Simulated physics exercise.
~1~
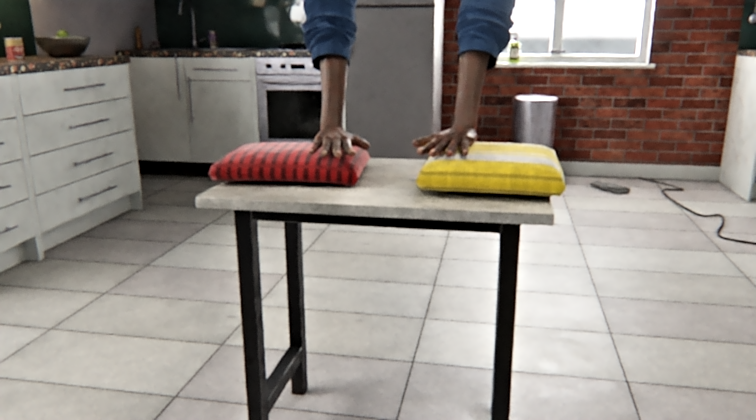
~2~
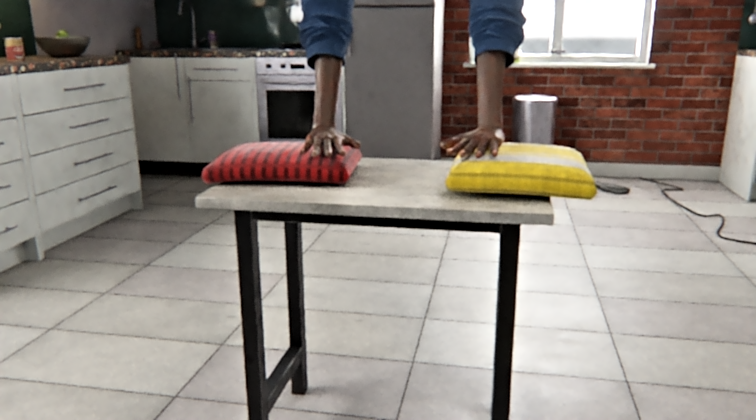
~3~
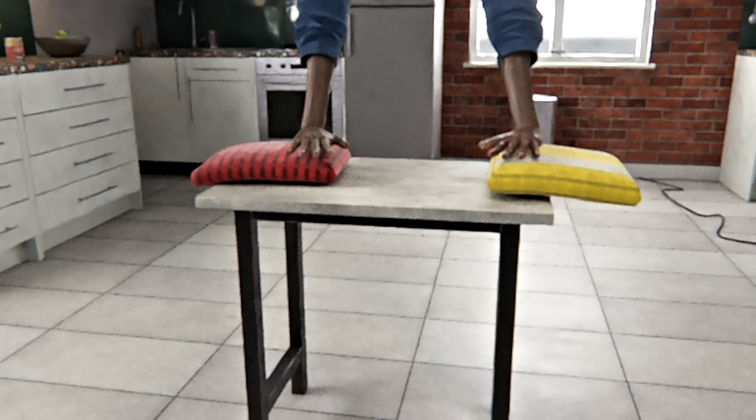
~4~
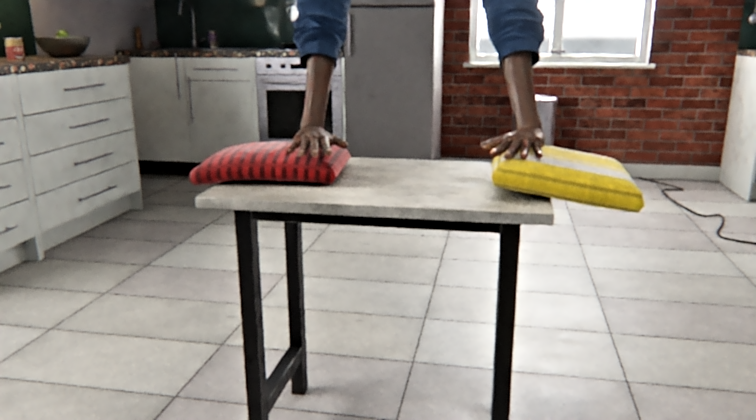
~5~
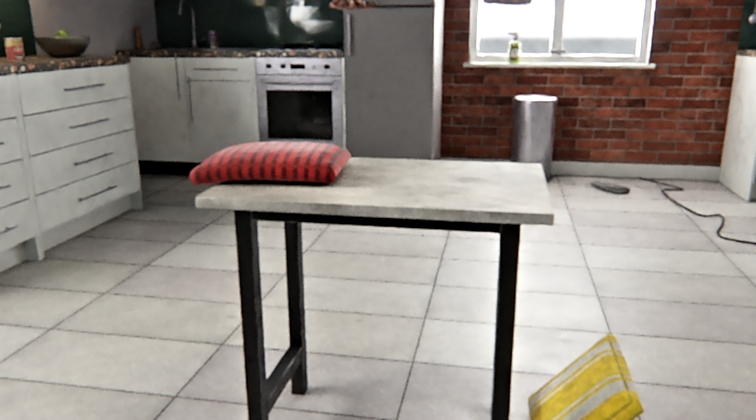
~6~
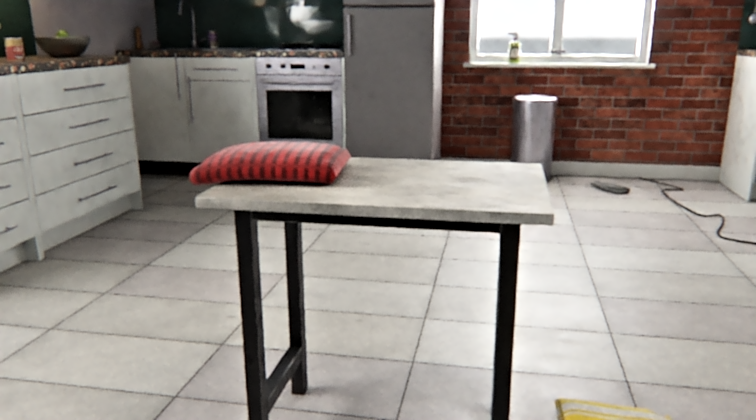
In a kitchen with white cabinets, an oven and a brick wall, a still camera faces a pale-topped bench with black legs. A striped red folded blanket lies on the left of the top and a yellow cushion with a pale band on the right, a hand pressing on each. The hands push the two apart, the red one sliding a little left and the yellow one farther right, until it juts over the edge. The hands then let go and draw away. The yellow cushion tips off and drops to the tiled floor, while the red blanket stays lying on top.
